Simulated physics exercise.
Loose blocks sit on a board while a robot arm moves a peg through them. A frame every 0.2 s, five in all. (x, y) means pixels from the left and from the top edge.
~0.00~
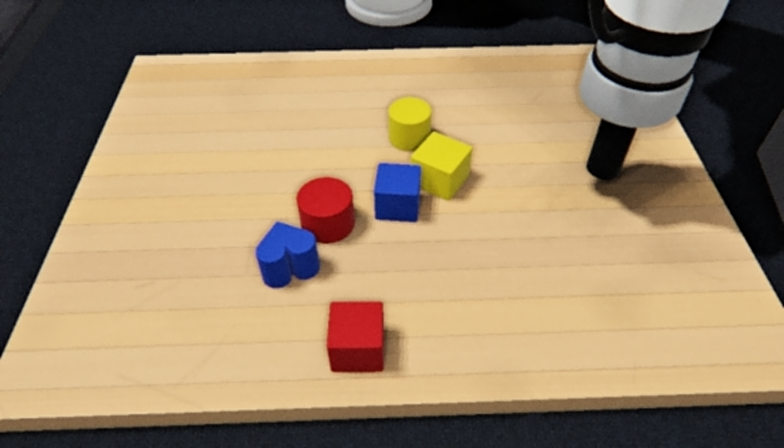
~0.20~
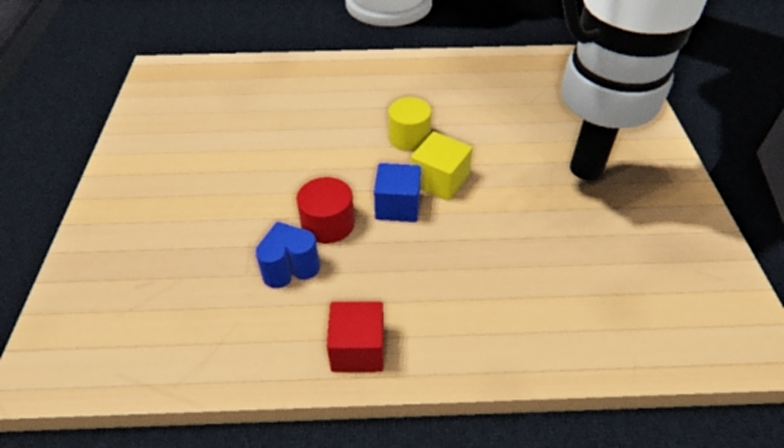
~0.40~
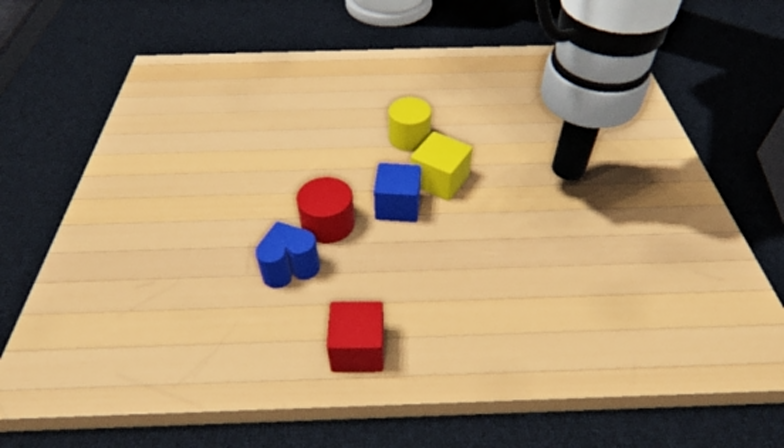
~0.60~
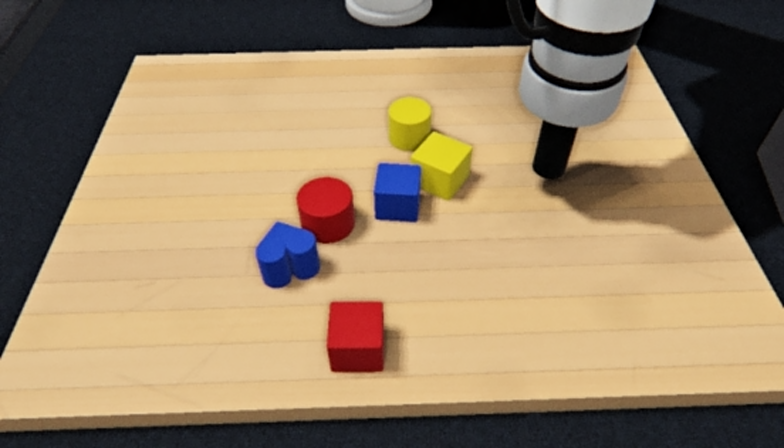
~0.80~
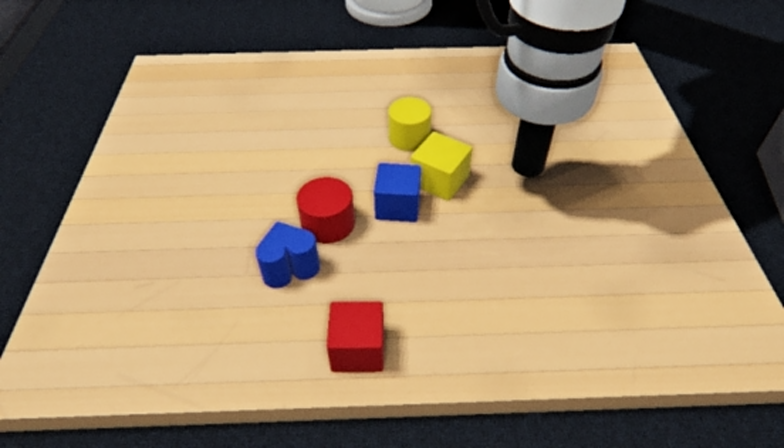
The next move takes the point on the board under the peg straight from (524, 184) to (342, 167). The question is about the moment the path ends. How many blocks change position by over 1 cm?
Shifted over 1 cm: One.
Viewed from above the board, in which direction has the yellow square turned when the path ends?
Looking down: Anticlockwise.
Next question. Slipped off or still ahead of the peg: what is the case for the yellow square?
It stays on the peg's front.
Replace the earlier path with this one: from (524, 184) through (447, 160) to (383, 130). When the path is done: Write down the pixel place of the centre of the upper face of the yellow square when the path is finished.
In the picture, it is at (402, 143).
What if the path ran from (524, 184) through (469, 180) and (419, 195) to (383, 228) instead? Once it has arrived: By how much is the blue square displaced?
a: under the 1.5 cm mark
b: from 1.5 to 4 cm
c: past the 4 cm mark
c (past the 4 cm mark)
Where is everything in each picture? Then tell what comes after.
The first frame shows peg tip at (603, 169); block tops, blue square at (398, 178); yellow square at (442, 151).
The second frame shows peg at (586, 170); blocks unchanged.
The third frame shows peg at (568, 170); blocks unchanged.
The fourth frame shows peg at (549, 168); blocks unchanged.
The fifth frame shows peg at (528, 167); blue square at (398, 178); yellow square at (442, 151).
On the path given first. One third of the way, peg at (463, 161); yellow square at (423, 149), turned 20° anticlockwise.
Two thirds of the way, peg at (402, 155); yellow square at (362, 146), turned 35° anticlockwise.
At the end, peg at (341, 149); blue square in place; yellow square at (300, 145), turned 55° anticlockwise.
